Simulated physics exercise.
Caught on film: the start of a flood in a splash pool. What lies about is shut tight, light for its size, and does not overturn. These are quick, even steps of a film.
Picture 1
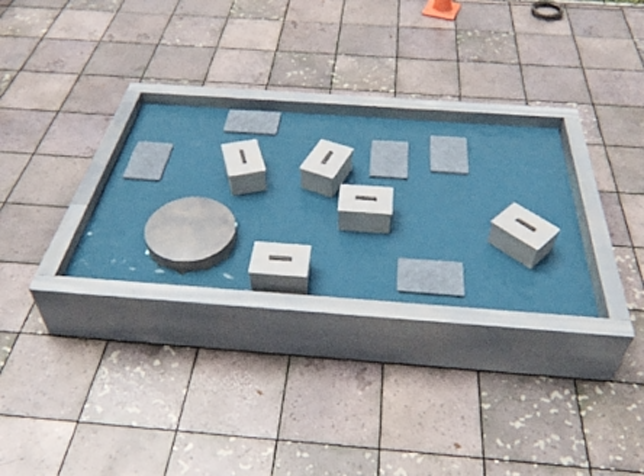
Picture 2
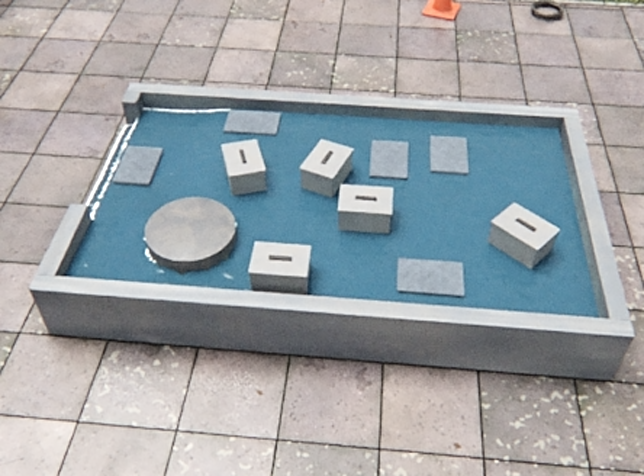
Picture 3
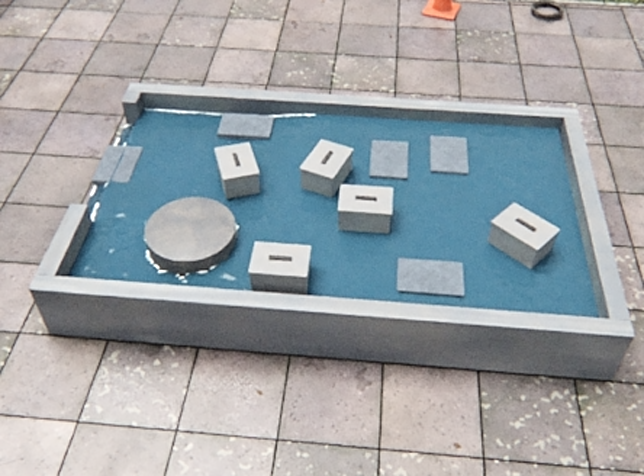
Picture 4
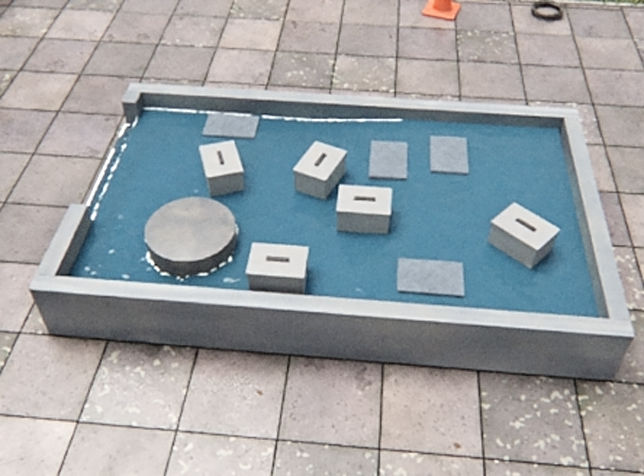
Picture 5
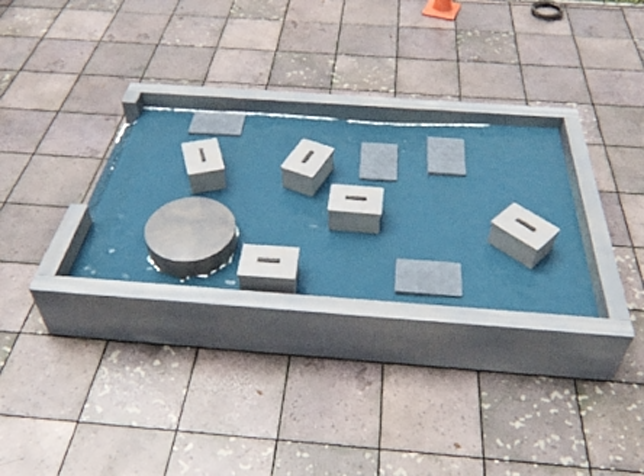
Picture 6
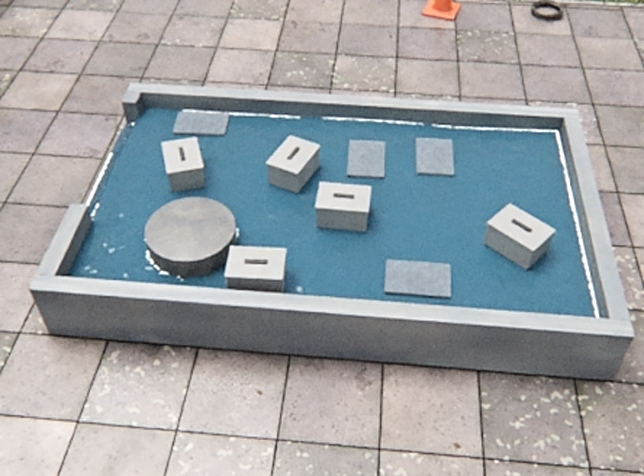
In a shallow pool on paving, the left wall opening, then flat panels and slotted grey boxes drifting left past a round block.
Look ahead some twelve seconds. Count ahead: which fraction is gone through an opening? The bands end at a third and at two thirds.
That comes to from one to two thirds.
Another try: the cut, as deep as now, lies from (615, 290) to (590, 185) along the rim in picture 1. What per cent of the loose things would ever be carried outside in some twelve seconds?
Close to 50 %.
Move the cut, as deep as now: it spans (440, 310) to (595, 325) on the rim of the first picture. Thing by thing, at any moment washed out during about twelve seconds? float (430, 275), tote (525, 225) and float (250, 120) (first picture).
In turn: Washed out, out, no.
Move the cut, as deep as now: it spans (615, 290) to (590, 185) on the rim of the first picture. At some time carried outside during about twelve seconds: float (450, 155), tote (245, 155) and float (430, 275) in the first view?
In that order: Through, left behind, through.
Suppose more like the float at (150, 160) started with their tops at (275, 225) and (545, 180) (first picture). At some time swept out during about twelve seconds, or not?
In turn: Gone, left behind.
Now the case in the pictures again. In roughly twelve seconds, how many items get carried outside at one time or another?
I count 4.
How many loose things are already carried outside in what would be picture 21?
4 of them.
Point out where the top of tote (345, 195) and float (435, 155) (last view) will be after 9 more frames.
Near (286, 183) and (395, 156).
A moment on, 1 of 10 are out; 9 afloat.
Next, 3 of 10 are out; 7 afloat.
Later, 4 of 10 are out; 6 afloat.
In the end, 4 of 10 are out; 6 afloat.
